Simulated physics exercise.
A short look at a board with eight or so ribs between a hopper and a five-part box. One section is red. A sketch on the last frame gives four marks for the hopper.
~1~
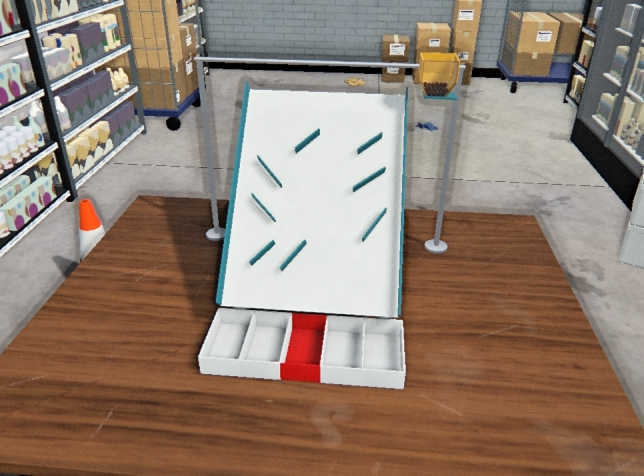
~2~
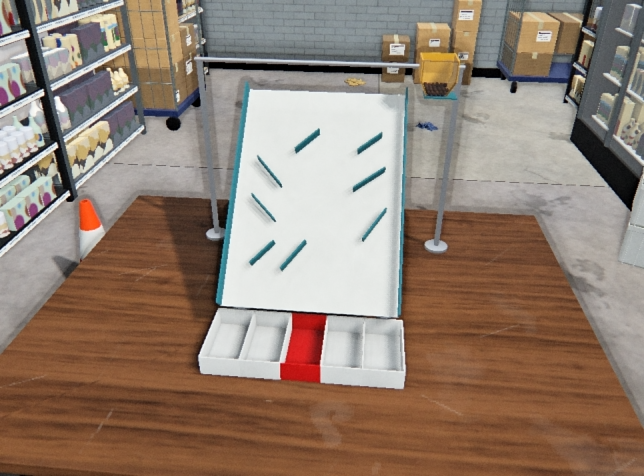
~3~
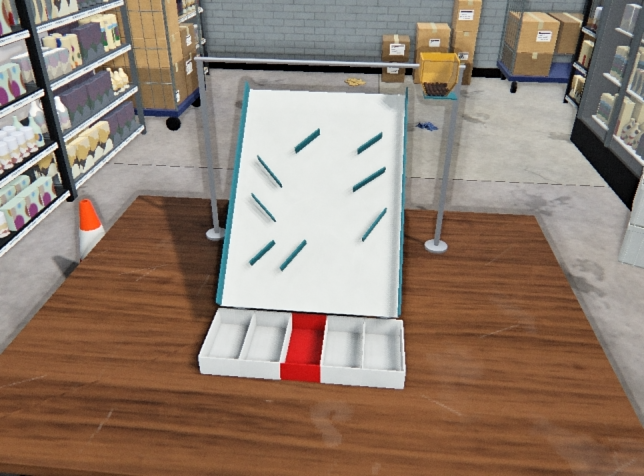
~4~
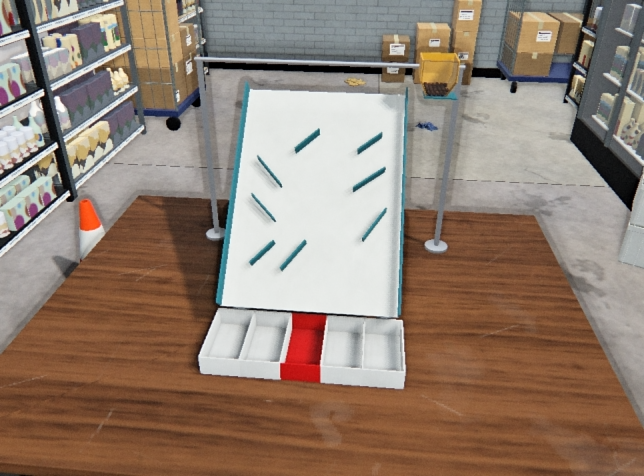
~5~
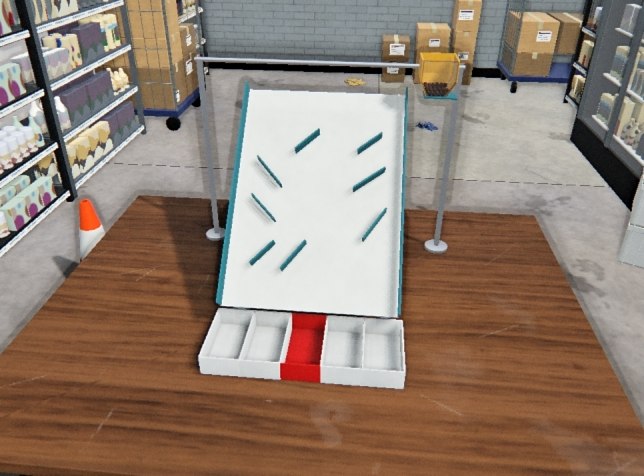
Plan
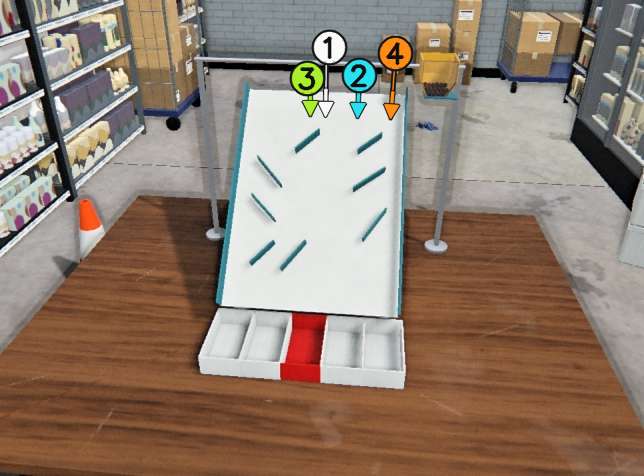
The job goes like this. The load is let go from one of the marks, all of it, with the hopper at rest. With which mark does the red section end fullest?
Use mark 2.
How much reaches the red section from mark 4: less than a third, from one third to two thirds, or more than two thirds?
Mark 4 gives less than a third.
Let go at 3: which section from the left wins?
It is the first one.
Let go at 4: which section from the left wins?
The fifth.
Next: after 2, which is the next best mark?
That is mark 1.
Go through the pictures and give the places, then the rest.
In the first frame, hopper at (436, 90), allspice berries, door shut.
In the second frame, ribs (295, 148) to (319, 128), (358, 149) to (382, 132), (257, 155) to (281, 183).
In the third frame, ribs (353, 187) to (385, 167), (251, 193) to (274, 218), (363, 238) to (386, 208).
In the fourth frame, ribs (249, 263) to (274, 240), (280, 268) to (305, 240).
In the fifth frame, red section at (300, 371), number 3 of 5 from the left.
On the marked copy, mark 1 meets the board at (325, 111); mark 2 meets the board at (357, 112); mark 3 meets the board at (310, 110); mark 4 meets the board at (391, 113).
Choosing 1, a small part in the red section, most in other sections, a small part outside the box.
Choosing 2, about two thirds in the red section, about a third in other sections, a stray few outside the box.
Choosing 3, a small part in the red section, nearly all in other sections.
Choosing 4, a small part in the red section, nearly all in other sections, a stray few outside the box.
